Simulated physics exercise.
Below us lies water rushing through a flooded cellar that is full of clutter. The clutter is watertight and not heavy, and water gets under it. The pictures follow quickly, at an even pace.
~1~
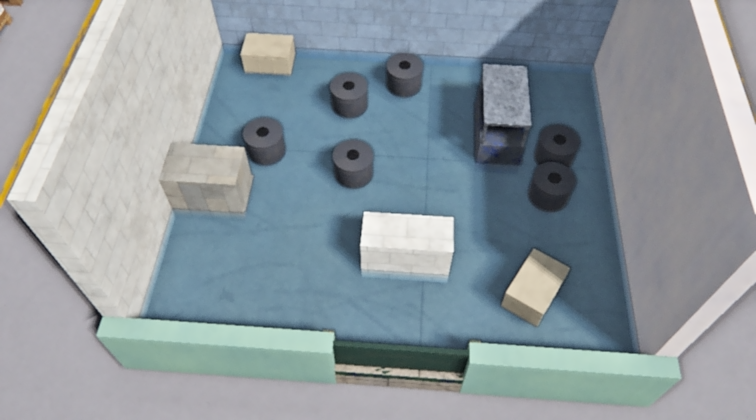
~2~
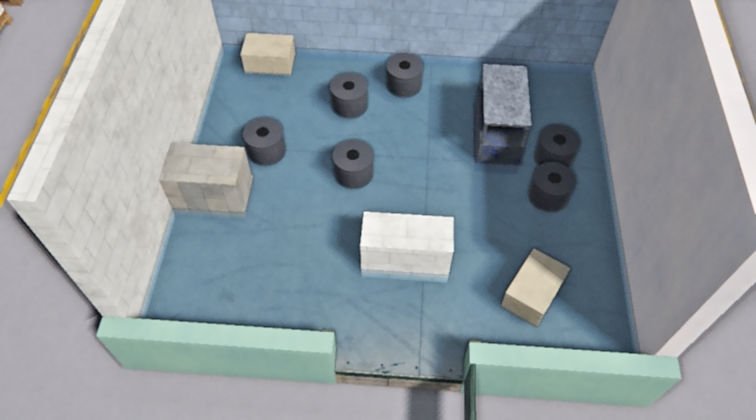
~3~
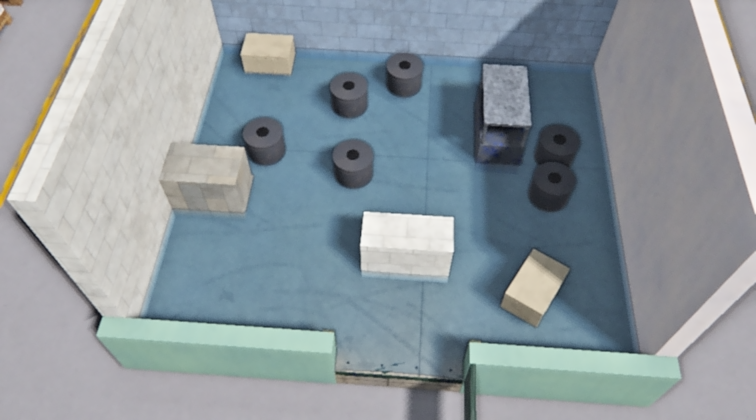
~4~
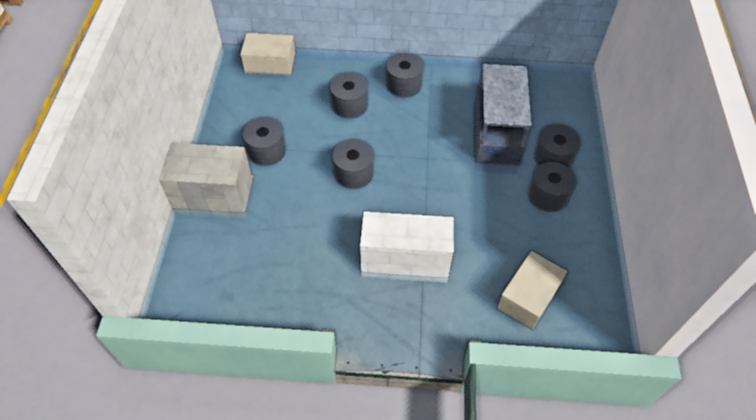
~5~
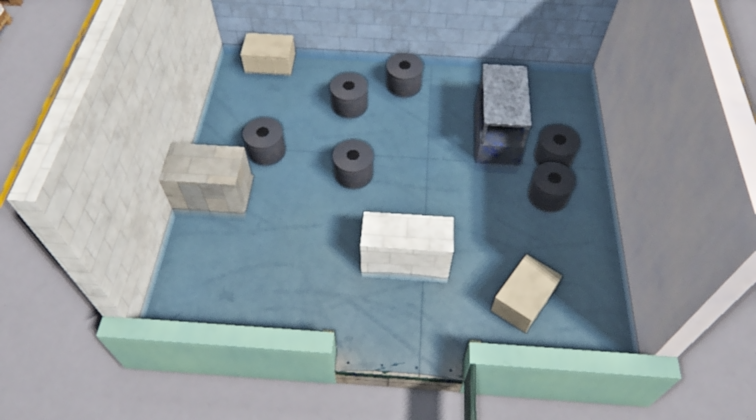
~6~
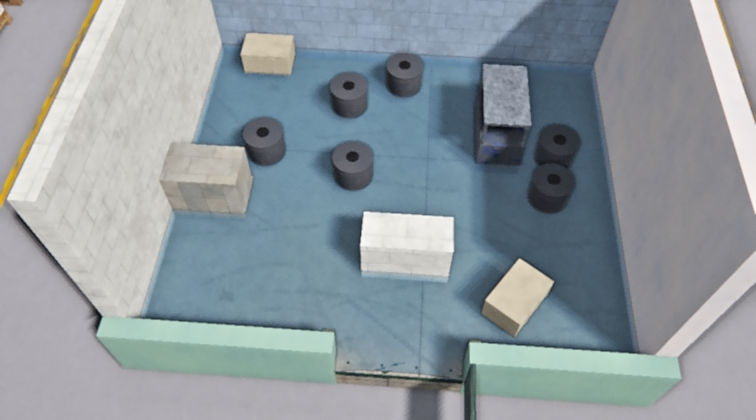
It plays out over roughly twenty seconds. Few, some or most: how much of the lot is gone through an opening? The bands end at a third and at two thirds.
It is from one to two thirds.
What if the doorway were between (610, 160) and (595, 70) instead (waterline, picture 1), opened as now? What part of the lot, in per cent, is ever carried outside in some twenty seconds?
Some 60 per cent.
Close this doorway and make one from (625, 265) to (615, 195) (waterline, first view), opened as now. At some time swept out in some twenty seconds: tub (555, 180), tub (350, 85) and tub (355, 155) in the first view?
In turn: Gone, kept in, kept in.
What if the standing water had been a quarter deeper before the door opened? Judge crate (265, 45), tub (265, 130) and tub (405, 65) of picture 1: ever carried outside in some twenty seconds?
One after the other: Kept in, carried outside, inside.
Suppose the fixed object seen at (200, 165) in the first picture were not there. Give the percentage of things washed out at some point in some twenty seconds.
Close to 40 %.
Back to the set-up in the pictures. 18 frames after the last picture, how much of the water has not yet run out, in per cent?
About 74 per cent.
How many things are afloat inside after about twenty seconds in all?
I count 4.
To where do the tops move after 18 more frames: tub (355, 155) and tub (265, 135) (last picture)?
Around (347, 279) and (280, 224).
A moment on, 0 of 8 are out; 8 afloat.
Next, 1 of 8 are out; 7 afloat.
Later, 3 of 8 are out; 5 afloat.
In the end, 4 of 8 are out; 4 afloat.
